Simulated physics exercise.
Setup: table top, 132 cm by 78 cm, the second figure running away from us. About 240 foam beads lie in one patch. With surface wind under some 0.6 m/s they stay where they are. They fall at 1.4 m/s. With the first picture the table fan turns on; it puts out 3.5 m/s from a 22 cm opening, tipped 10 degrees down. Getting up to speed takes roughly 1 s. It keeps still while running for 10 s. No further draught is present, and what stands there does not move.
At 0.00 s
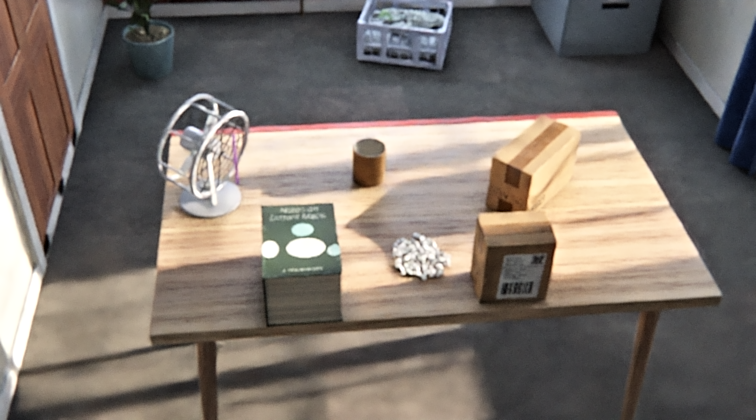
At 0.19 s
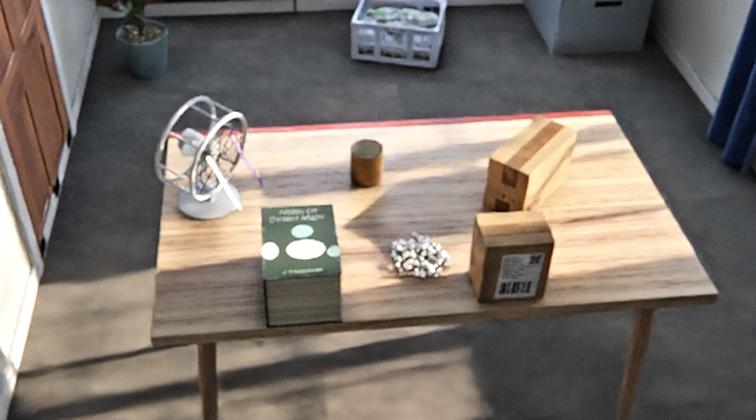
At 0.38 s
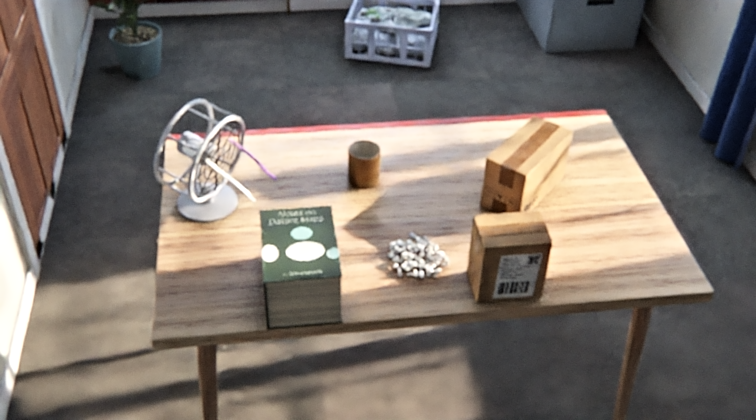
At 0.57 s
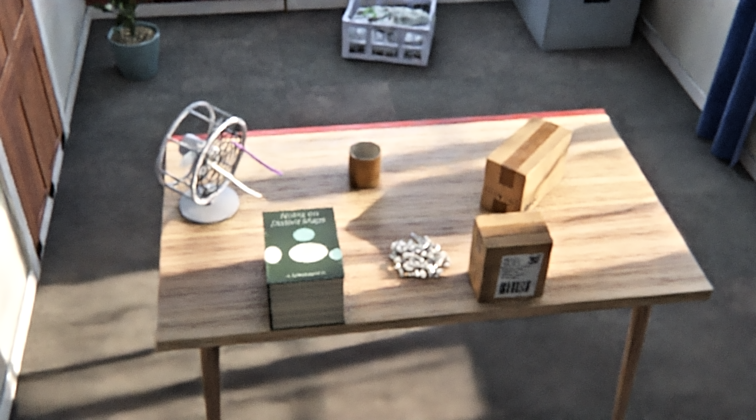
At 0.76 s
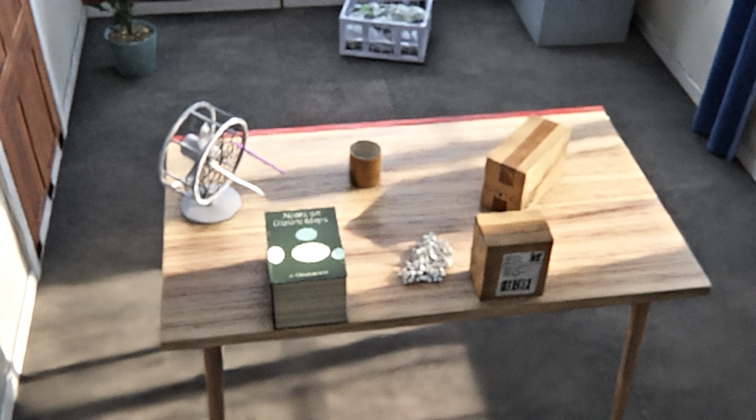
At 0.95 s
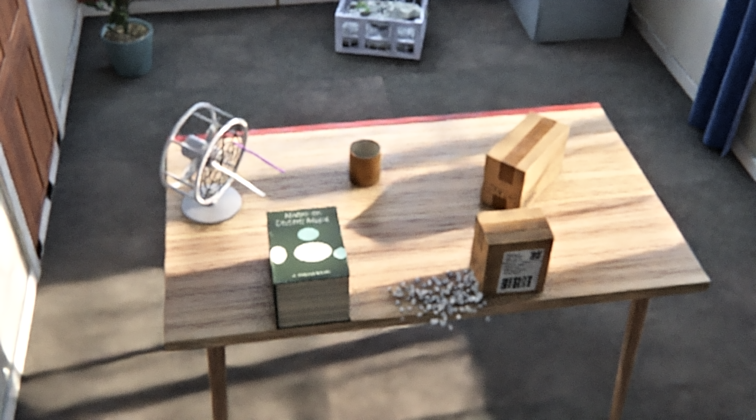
Wooden table with a small fan, book, cup and boxes, the pale foam beads lying still, then shifting and spreading toward the front.
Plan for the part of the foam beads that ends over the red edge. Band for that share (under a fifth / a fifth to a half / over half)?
Band: Under a fifth.
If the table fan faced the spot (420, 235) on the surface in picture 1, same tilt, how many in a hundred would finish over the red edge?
Result: Approx. 0 percent.
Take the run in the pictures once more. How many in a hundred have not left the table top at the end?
I'd put it at some 1 %.
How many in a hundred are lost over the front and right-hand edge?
Roughly 80 % front, roughly 20 % right-hand.
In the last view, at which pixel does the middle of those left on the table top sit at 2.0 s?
Somewhere about (345, 273), I'd say.
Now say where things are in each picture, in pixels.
In the first frame, the middle of the foam beads is near (423, 258), none has stirred yet and the mouth of the table fan is at (204, 146).
In the second frame, the middle of the foam beads is near (419, 258), none has stirred yet and the red edge is centred on (396, 122).
In the third frame, the middle of the foam beads is near (417, 259), none has stirred yet, the top of a box is at (513, 228) and the top of a book is at (299, 242).
In the fourth frame, the middle of the foam beads is near (418, 259) and none has stirred yet.
In the fifth frame, the middle of the foam beads is near (431, 261), the farthest in sight from the table fan is at (450, 263) and about 50 % have left their places.
In the sixth frame, the middle of the foam beads is near (462, 291), the farthest in sight from the table fan is at (487, 319) and all have left their places.
After 2.0 s the count stands so, 0 % are over the red edge; the middle of those still in play is near (345, 273).
After 3.2 s the count stands so, 0 % are over the red edge.
After 5.5 s the count stands so, 0 % are over the red edge.
After 10.0 s, at the end, 0 % are over the red edge.
